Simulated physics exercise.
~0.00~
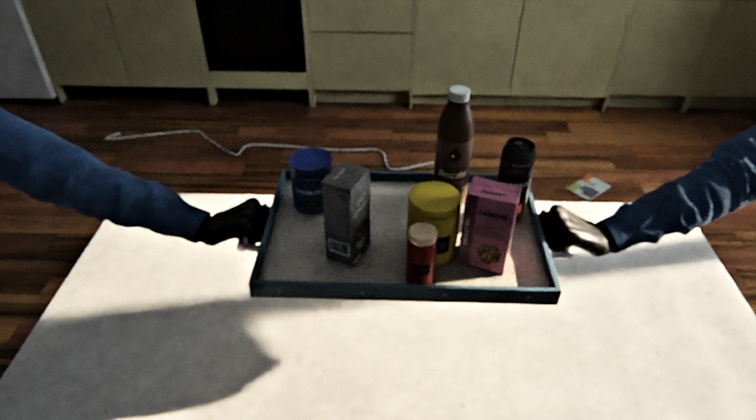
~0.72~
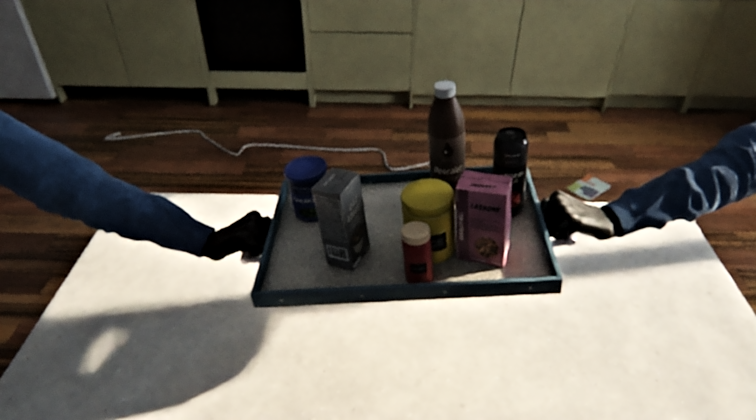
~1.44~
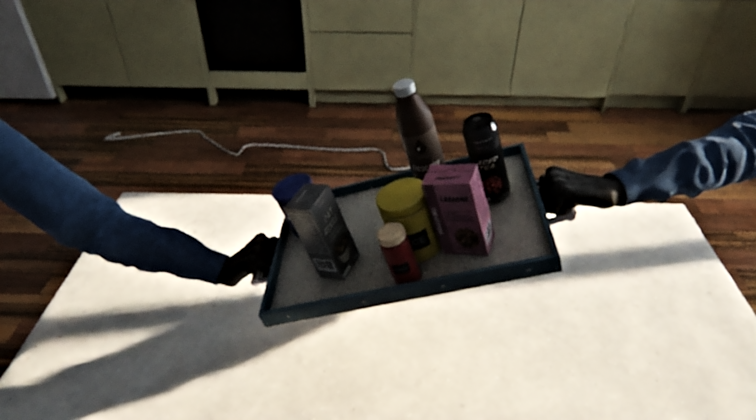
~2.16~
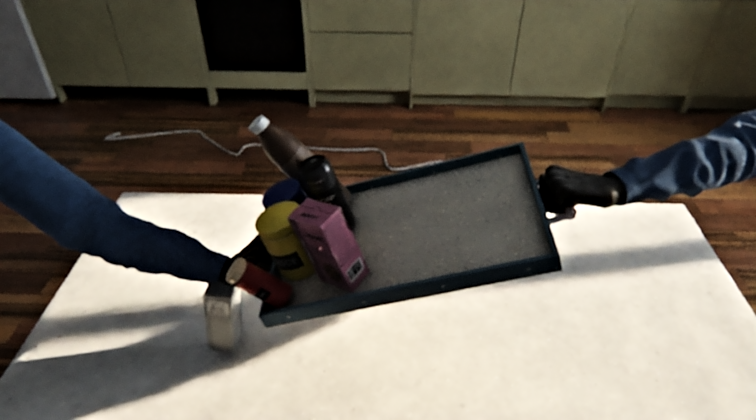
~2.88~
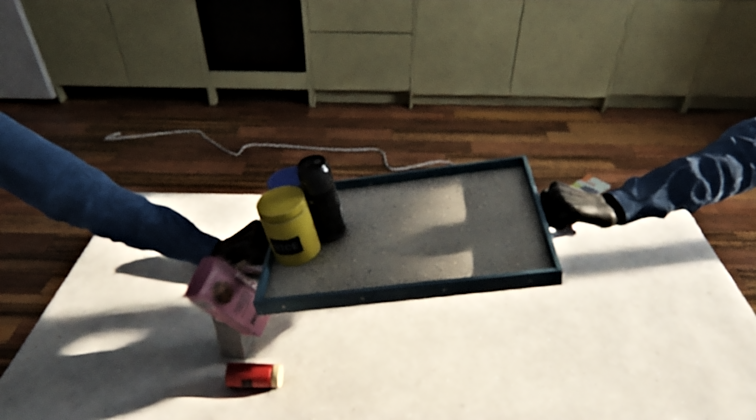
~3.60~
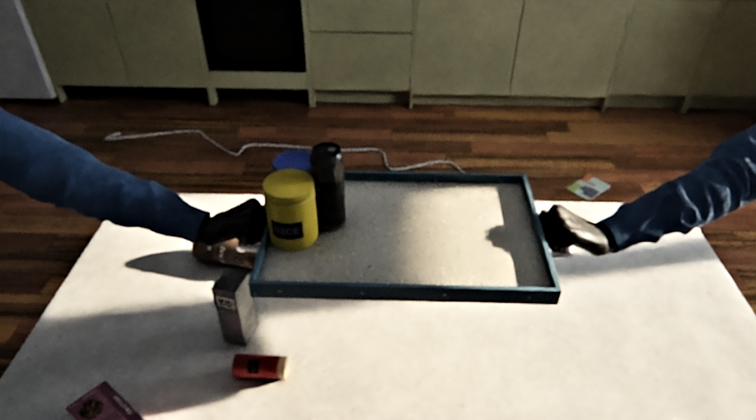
At first, two gloved hands hold a level tray above a pale table, carrying a blue tin, a grey carton, a yellow jar, a red shaker, a pink carton, a brown bottle and a black can. The tray then tips down to the left, and the items lean and slide that way. The grey carton leaves first, followed by the red shaker, the brown bottle and the tumbling pink carton. As the hands level the tray, the yellow jar, black can and blue tin remain at its left end, while the other items rest off it.
